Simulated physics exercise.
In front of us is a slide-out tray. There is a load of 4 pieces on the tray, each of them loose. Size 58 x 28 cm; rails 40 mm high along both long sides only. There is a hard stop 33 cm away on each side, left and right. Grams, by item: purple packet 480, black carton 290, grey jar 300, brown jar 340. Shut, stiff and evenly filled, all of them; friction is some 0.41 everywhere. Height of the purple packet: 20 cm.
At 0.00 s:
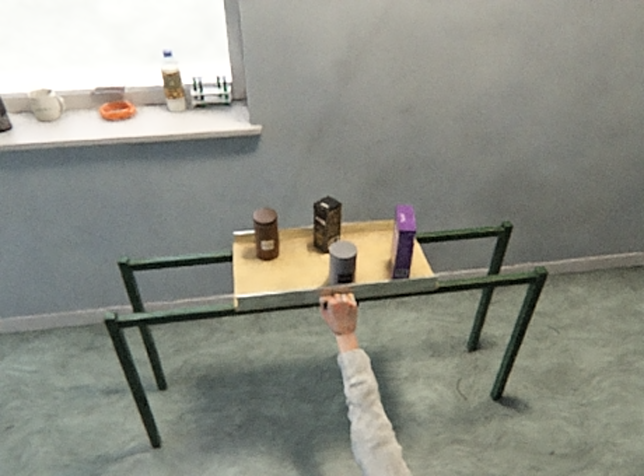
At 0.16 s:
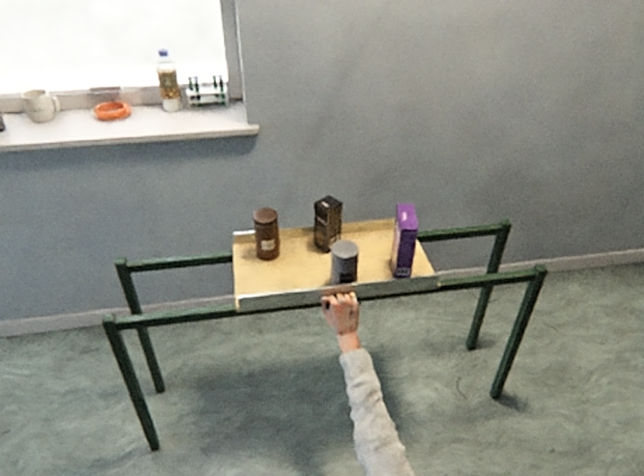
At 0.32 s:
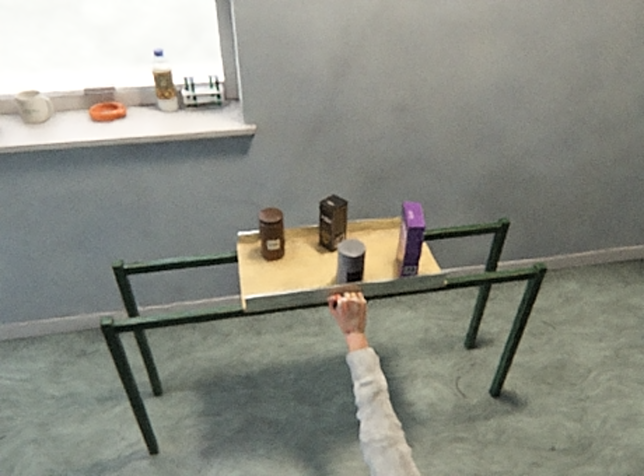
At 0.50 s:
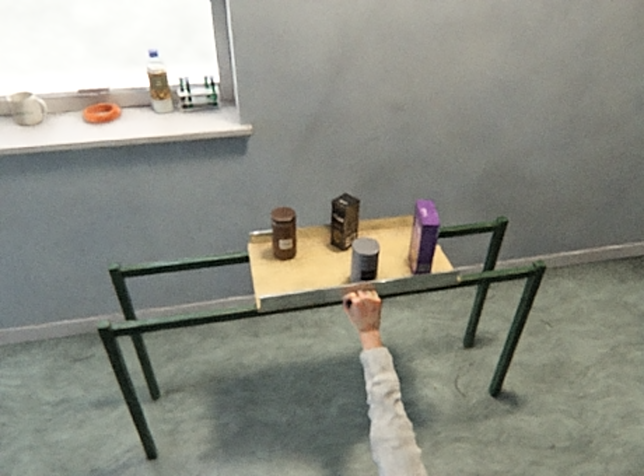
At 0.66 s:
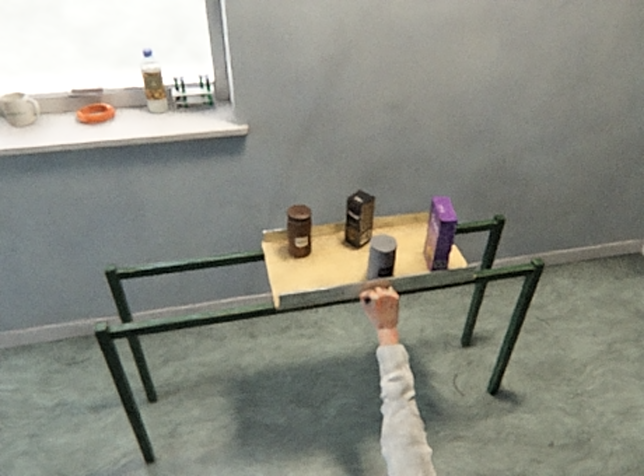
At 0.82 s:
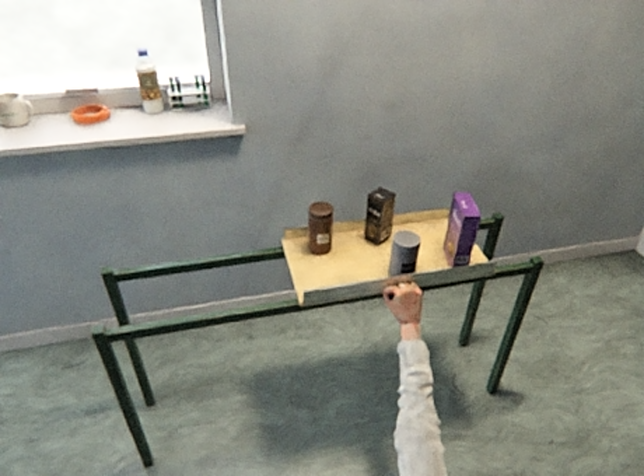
A pale wooden tray carrying four containers rests across two green metal rails in a grey-walled room, seen from slightly above with a bright window at upper left. A brown jar stands at left, a black carton behind, a grey jar near the front edge and a purple packet at right. A pale-sleeved arm grips the front edge and slides the tray rightward, slowly then faster, as the view shifts slightly right.
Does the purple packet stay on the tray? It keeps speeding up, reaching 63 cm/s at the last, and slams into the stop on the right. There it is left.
No.
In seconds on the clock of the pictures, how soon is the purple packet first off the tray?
I'd put it at some 1.3 s.
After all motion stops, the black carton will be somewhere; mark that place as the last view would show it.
Around (435, 210).
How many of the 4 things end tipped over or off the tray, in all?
I get 1.
After 1.22 s, tray has slid 33 cm right; purple packet 22° off upright near (522, 225); black carton moved 4 cm; brown jar moved 4 cm.
After 1.52 s, tray has slid 33 cm right; purple packet now off the tray; black carton moved 4 cm; grey jar moved 4 cm.
After 1.72 s, tray has slid 33 cm right; black carton moved 4 cm; grey jar moved 4 cm; brown jar moved 4 cm.
In the end (1.9 s), off the tray, purple packet; the other 3 under 5 cm from the start.
